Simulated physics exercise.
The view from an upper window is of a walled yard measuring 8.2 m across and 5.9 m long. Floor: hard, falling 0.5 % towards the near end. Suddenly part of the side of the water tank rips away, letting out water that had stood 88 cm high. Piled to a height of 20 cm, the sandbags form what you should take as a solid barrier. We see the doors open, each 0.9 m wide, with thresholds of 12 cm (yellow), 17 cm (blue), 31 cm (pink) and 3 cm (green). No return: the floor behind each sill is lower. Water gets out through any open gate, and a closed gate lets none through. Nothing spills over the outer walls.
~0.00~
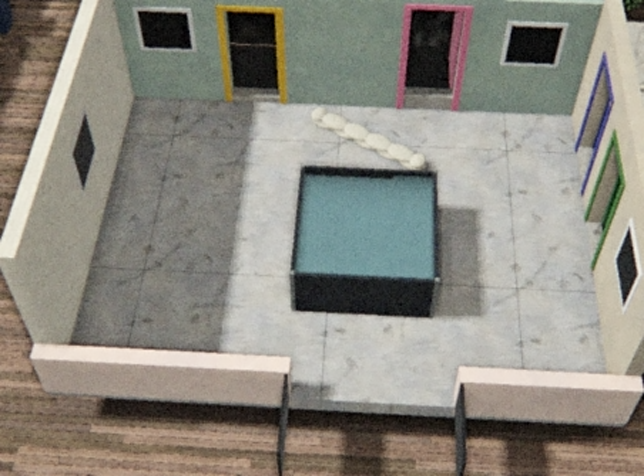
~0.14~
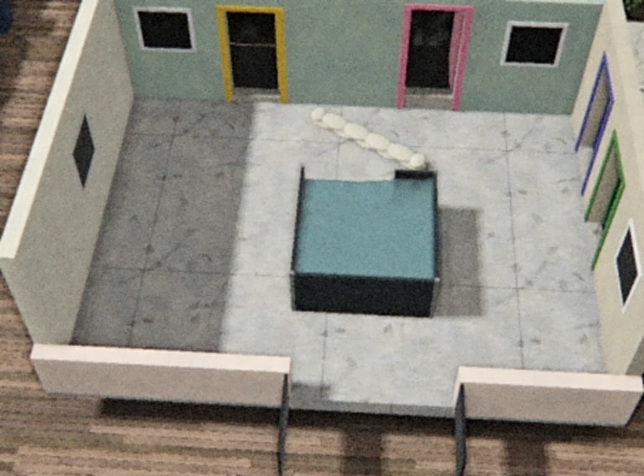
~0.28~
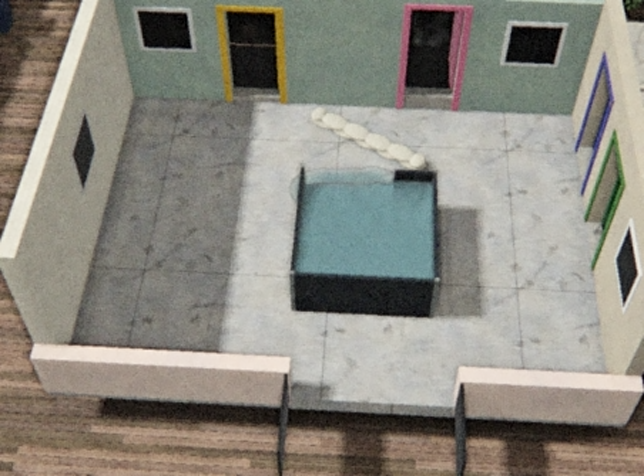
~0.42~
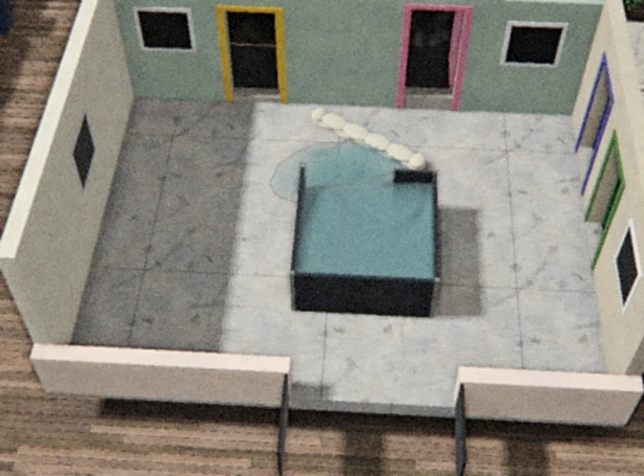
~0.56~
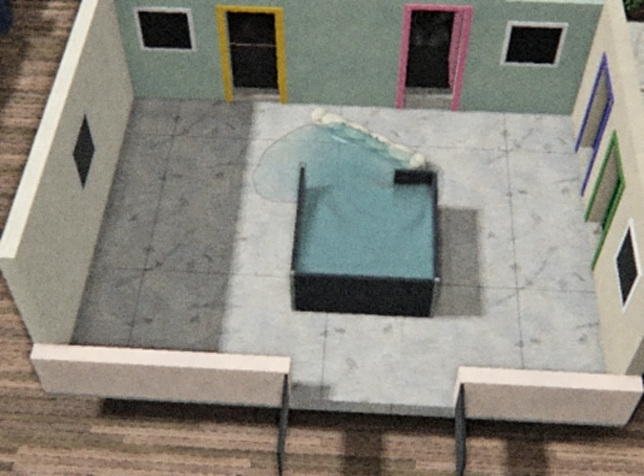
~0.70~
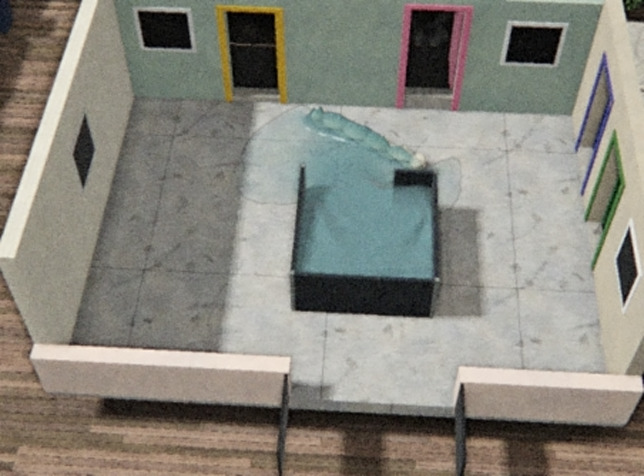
Water burst out through a gap in the far side of the dark tank, spread across the pale floor toward the left, then washed over the row of sandbags and fanned out behind them.
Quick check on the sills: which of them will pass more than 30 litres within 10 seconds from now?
Yellow door: Tops the amount, blue door: Falls short, pink door: Falls short, green door: Tops the amount.
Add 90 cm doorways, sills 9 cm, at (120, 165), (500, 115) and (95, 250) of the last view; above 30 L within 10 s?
Door 1: Higher; door 2: Lower; door 3: Lower.
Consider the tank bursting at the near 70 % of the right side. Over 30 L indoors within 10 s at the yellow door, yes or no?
Then yellow does not exceed it.
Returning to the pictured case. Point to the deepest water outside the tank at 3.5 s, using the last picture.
Near (140, 115).
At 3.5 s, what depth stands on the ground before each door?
You'd see yellow at 19 cm, blue at 16 cm, pink at 10 cm and green at 4 cm.
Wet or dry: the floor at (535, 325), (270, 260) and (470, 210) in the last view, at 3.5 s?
Going in order, clear, then clear, then covered.
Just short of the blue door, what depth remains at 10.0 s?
About 4.5 cm.
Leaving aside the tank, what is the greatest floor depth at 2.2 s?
Max around 57 cm.
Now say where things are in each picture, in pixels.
The first frame shows the water tank at (366, 224) is whole and still, 88 cm deep.
In the second frame, the front is at a hidden place, 0.8 m from the gap on the water tank's far side; 0.4 m2 of floor is under water; 88 cm left at the back of the water tank.
In the third frame, water pours out on the water tank's far side and has run 1.1 m, to (299, 179); typically 15 cm deep outside, 88 cm at the water tank's back.
In the fourth frame, water pours out on the water tank's far side and has run 1.5 m, to (306, 152); typically 13 cm deep outside, 86 cm at the water tank's back.
In the fifth frame, water pours out on the water tank's far side and has run 2.0 m, to (315, 125); typically 11 cm deep outside, 78 cm at the water tank's back.
In the sixth frame, water pours out on the water tank's far side and has run 2.5 m, to (300, 108); typically 9 cm deep outside, 74 cm at the water tank's back.
After 1.4 s water covers 25 % of the floor and is deepest (50 cm) near (373, 155); yellow door 30 cm at the sill, 23 L in, blue door not reached, pink door 7 cm at the sill, 0 L in, green door not reached.
After 2.2 s water covers 35 % of the floor and is deepest (57 cm) near (134, 101); yellow door 27 cm at the sill, 122 L in, blue door 4 cm at the sill, 0 L in, pink door 17 cm at the sill, 0 L in, green door not reached.
After 3.5 s water covers 55 % of the floor and is deepest (38 cm) near (140, 115); yellow door 19 cm at the sill, 196 L in, blue door 16 cm at the sill, 0 L in, pink door 10 cm at the sill, 0 L in, green door 4 cm at the sill, 1 L in.
After 6.0 s water covers 85 % of the floor and is deepest (22 cm) near (66, 360); yellow door 13 cm at the sill, 223 L in, blue door 8 cm at the sill, 1 L in, pink door 3 cm at the sill, 0 L in, green door 8 cm at the sill, 38 L in.
After 10.0 s water covers 95 % of the floor and is deepest (16 cm) near (609, 401); yellow door 8 cm at the sill, 227 L in, blue door 4 cm at the sill, 1 L in, pink door 4 cm at the sill, 0 L in, green door 5 cm at the sill, 65 L in.
